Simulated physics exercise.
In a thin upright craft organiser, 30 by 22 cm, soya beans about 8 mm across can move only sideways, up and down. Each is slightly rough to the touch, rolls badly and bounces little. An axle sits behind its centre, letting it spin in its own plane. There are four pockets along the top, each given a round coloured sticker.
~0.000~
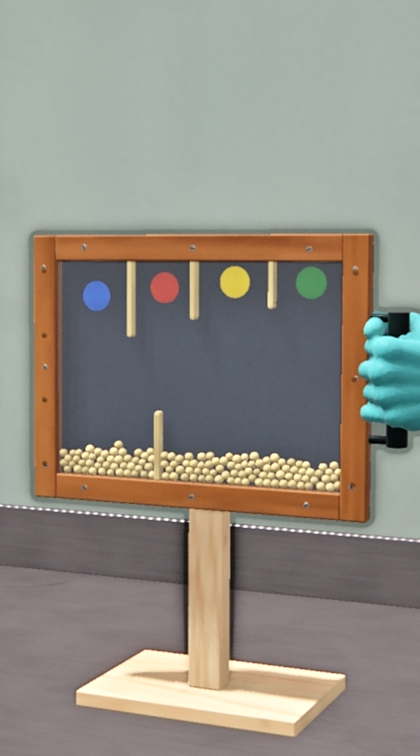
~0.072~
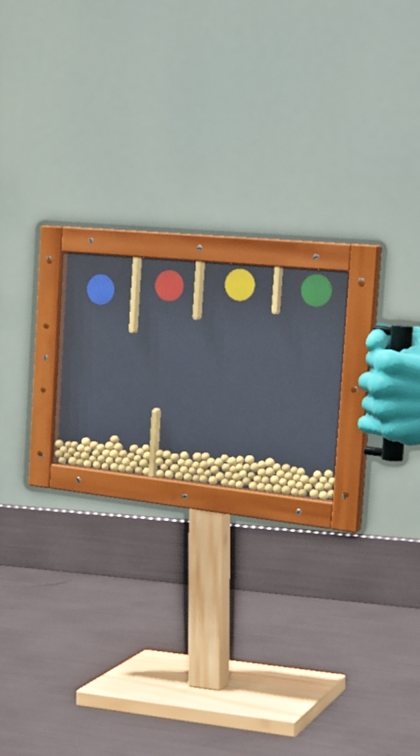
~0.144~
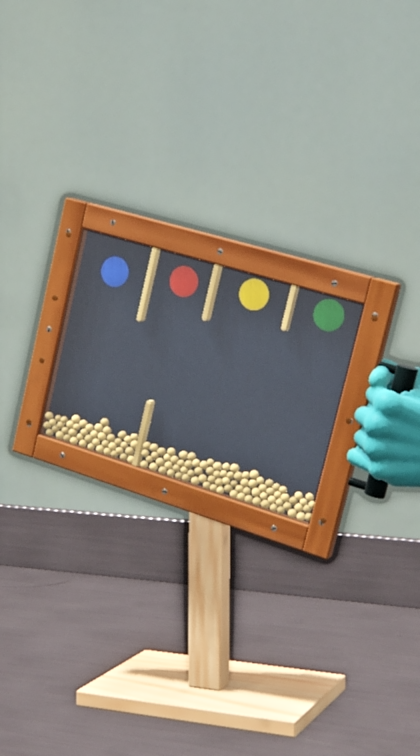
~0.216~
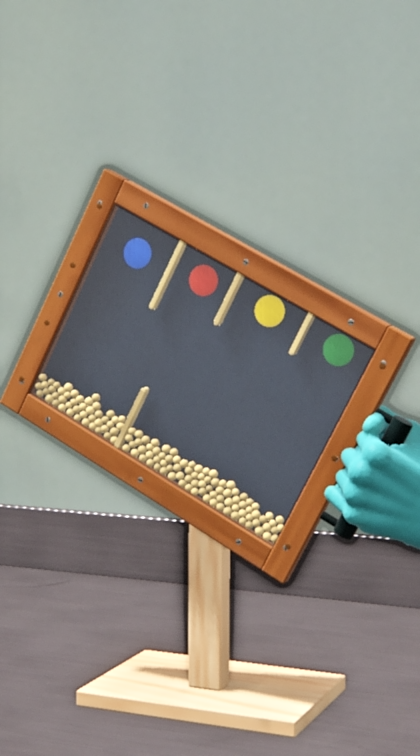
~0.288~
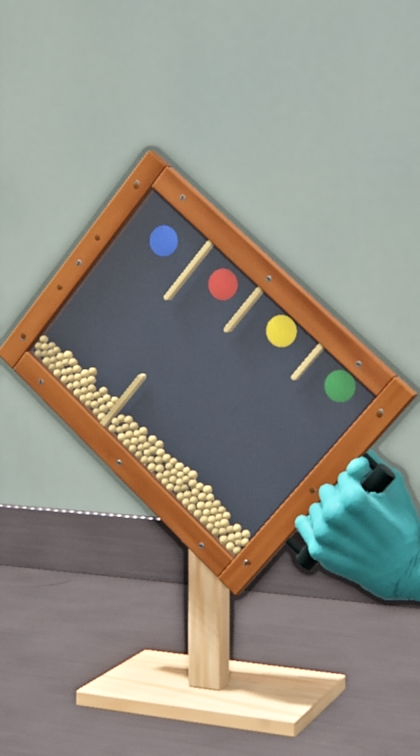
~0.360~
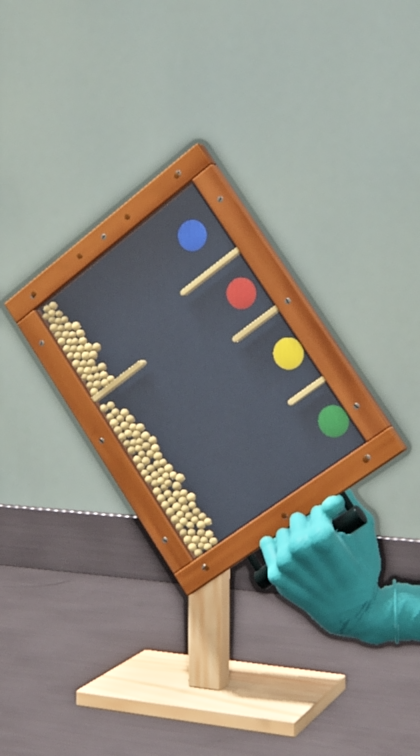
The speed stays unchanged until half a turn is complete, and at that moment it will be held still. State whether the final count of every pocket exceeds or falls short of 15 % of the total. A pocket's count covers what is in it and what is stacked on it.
Red pocket: Exceeds it; yellow pocket: Falls short; blue pocket: Falls short; green pocket: Exceeds it.
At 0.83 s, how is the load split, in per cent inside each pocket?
Red pocket: 5; yellow pocket: 0; blue pocket: 0; green pocket: 10.
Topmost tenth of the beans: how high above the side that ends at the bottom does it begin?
Height: Approx. 7 cm.
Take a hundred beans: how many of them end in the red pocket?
I'd say close to 30 per cent of the load.
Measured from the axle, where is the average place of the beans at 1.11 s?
Offset: About 6 cm left, about 7 cm below.
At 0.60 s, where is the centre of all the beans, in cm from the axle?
The middle sits about 8 centimetres left and 3 centimetres below the axle.
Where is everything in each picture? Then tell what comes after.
In the first frame, level, about 130 beans; beans' middle (198, 468); highest (119, 446); red (165, 288), yellow (235, 282), blue (97, 296), green (311, 283); walls (158, 482) to (159, 414).
In the second frame, turned 3° clockwise; beans' middle (193, 468); highest (115, 440).
In the third frame, turned 14° clockwise; beans' middle (178, 465); highest (49, 416).
In the fourth frame, turned 27° clockwise; beans' middle (159, 457); highest (43, 378).
In the fifth frame, turned 41° clockwise; beans' middle (142, 445); highest (44, 339).
In the sixth frame, turned 54° clockwise; beans' middle (132, 433); highest (53, 306); red (242, 293), yellow (289, 354), blue (192, 236), green (334, 421); partition tips (185, 293), (236, 339), (292, 402).
After 0.60 s it has turned 99°, the beans' middle is 8 cm left of and 3 cm below the axle; inside pockets, nothing yet.
After 0.83 s it has turned 141°, the beans' middle is 6 cm left of and 4 cm below the axle; inside pockets, red 5 %, green 10 %.
After 1.11 s it has turned 180°, the beans' middle is 6 cm left of and 7 cm below the axle; inside pockets, red 30 %, blue 5 %, green 35 %.
In the end, by 2.1 s, red 30 %, yellow 5 %, blue 5 %, green 60 %.
